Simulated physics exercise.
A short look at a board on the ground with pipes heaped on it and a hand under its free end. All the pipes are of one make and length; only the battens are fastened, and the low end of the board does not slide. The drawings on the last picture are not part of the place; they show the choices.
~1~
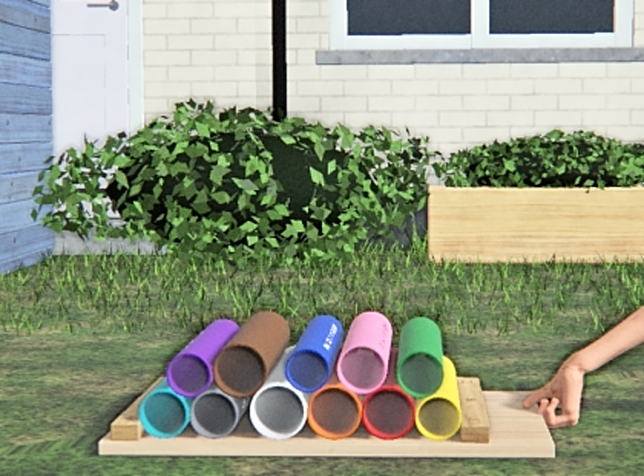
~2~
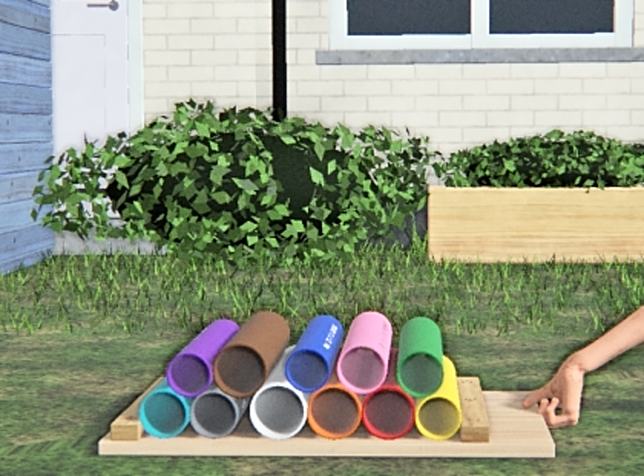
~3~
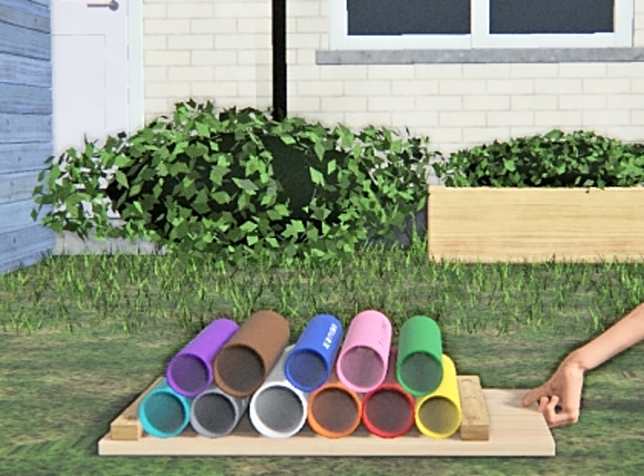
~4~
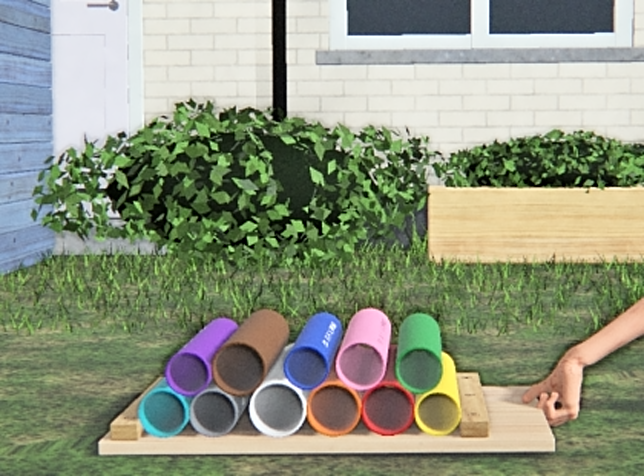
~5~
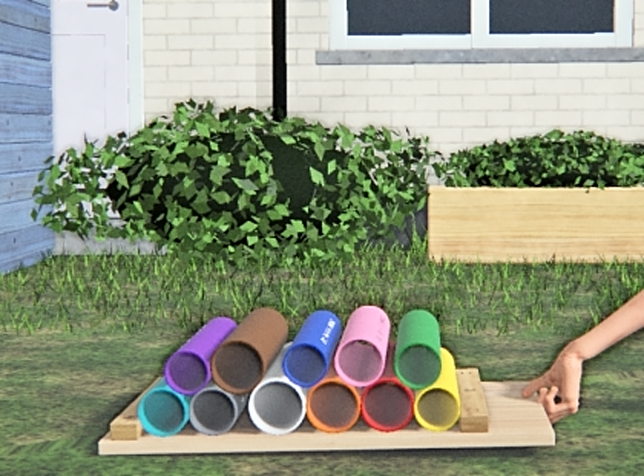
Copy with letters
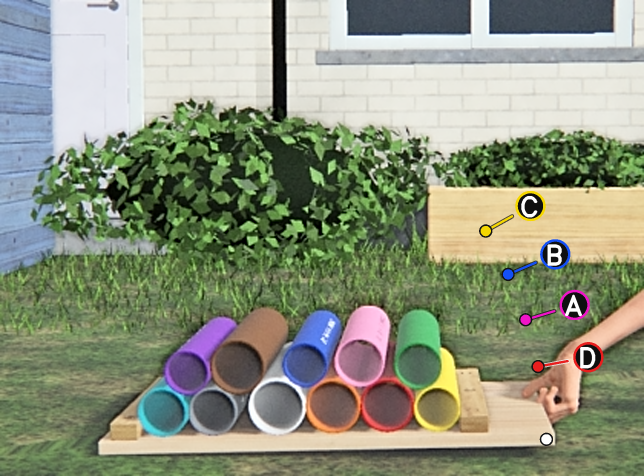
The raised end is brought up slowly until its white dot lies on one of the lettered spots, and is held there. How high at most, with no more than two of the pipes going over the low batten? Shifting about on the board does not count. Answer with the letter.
The last mark within the limit is C.
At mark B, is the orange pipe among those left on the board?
The orange pipe: Yes.
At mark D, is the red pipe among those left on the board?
The red pipe: Yes.
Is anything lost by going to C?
At C: Yes.
On the marked copy, A at (525, 320); B at (508, 274); C at (486, 231); D at (538, 367); the white dot at (546, 439).
With C. Early on, board at 17°.
Further on, board at 29°.
At the end, board at 29°, two over the low batten (brown, purple).
As for the rest, A one over the low batten (purple); B two over the low batten (brown, purple); D none over the low batten.
